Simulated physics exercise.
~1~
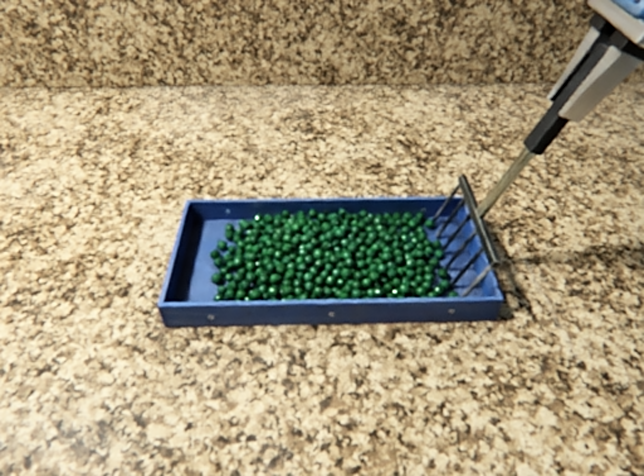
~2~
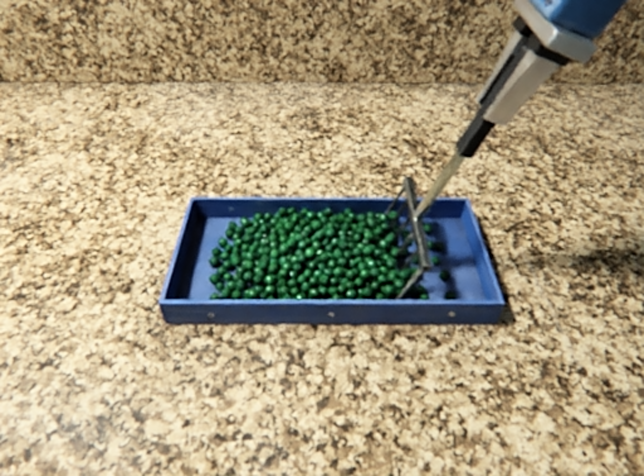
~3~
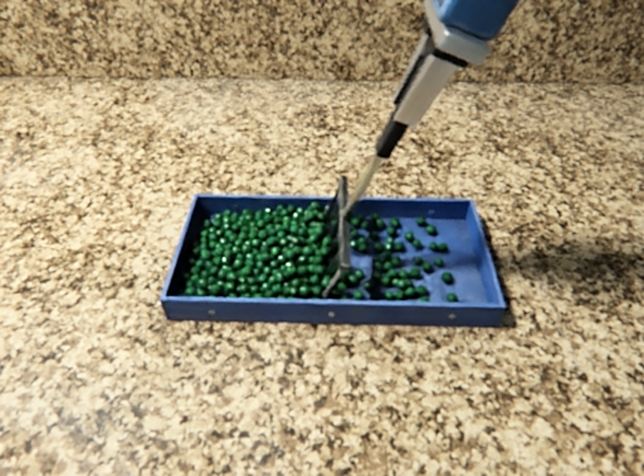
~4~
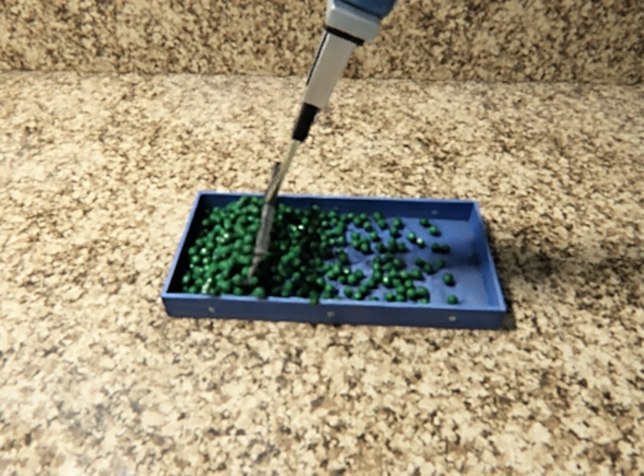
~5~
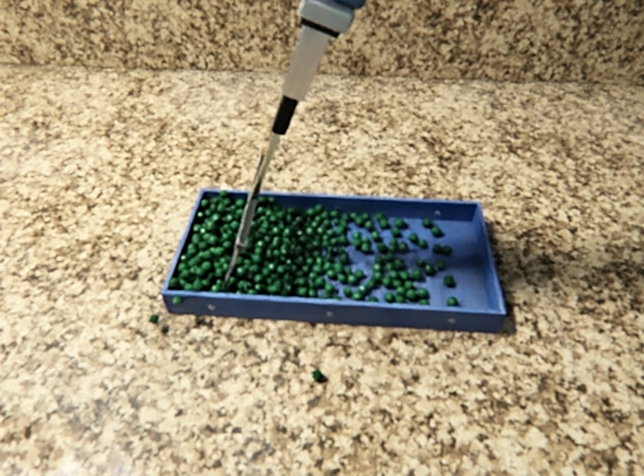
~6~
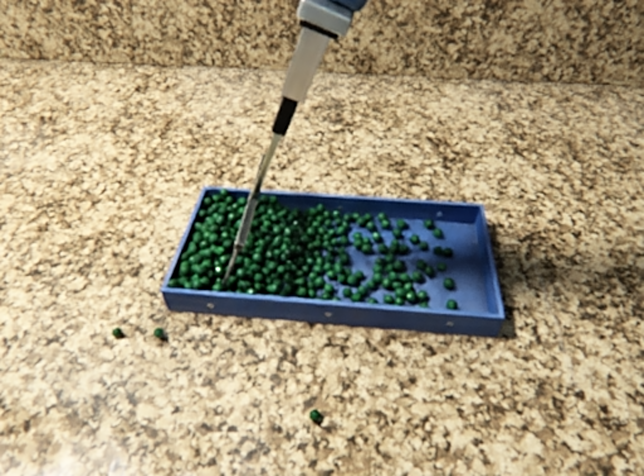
A robot arm rakes green beads leftward along a blue tray, spilling three onto the counter.
